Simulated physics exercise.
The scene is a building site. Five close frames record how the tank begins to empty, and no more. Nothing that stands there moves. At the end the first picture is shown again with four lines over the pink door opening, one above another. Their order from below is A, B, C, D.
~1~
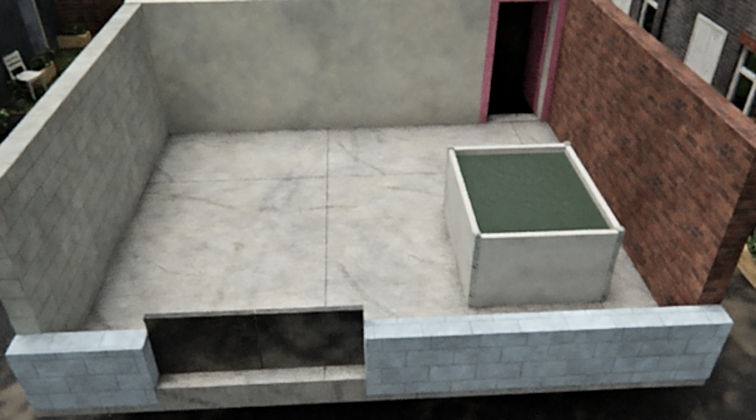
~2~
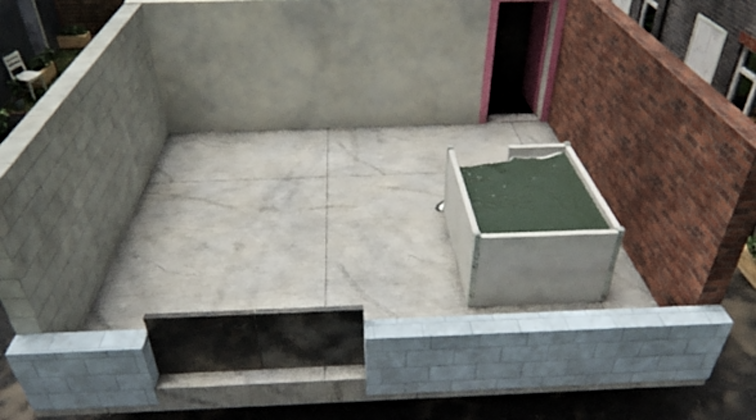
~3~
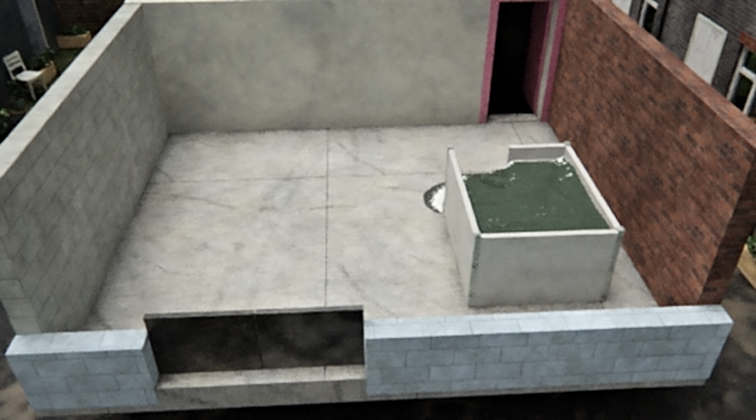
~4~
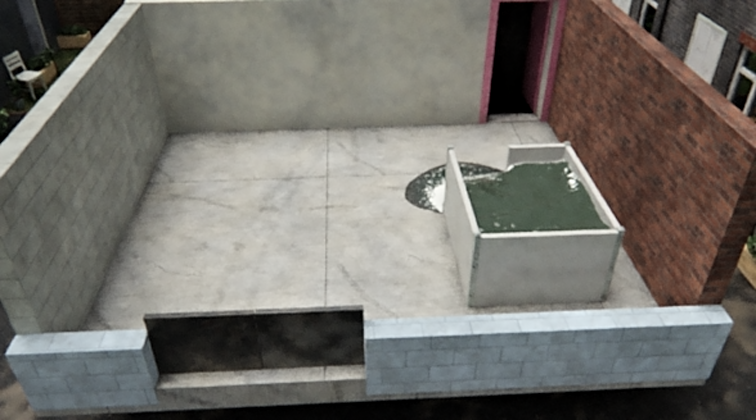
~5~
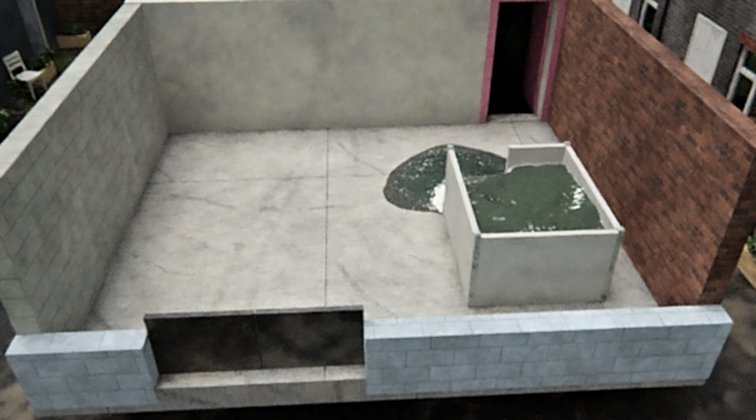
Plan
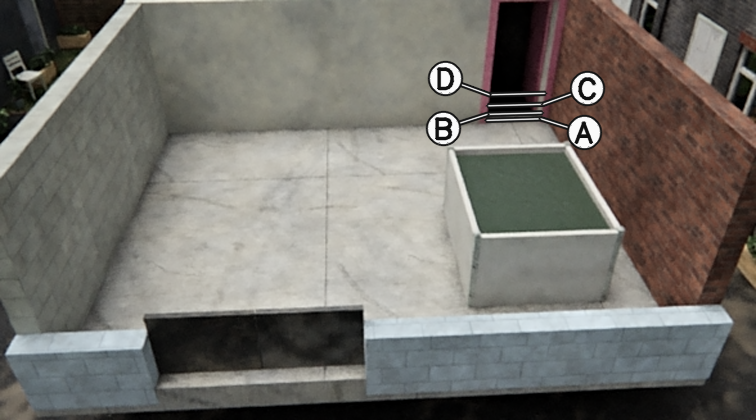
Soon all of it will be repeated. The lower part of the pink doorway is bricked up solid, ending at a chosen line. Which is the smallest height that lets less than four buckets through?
The limit is C.
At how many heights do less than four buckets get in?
Two of them.
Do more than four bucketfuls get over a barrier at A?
Yes, it does.
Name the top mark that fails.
Mark B.
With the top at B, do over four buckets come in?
Yes, it does.
On the marked copy, A at (513, 119); B at (514, 113); C at (515, 105); D at (517, 94); from the bottom up A, B, C, D.
For mark A, dozens of bucketfuls pour in.
For mark B, about 9 bucketfuls get in.
For mark C, a splash gets over, under a bucket.
For mark D, nothing gets over.
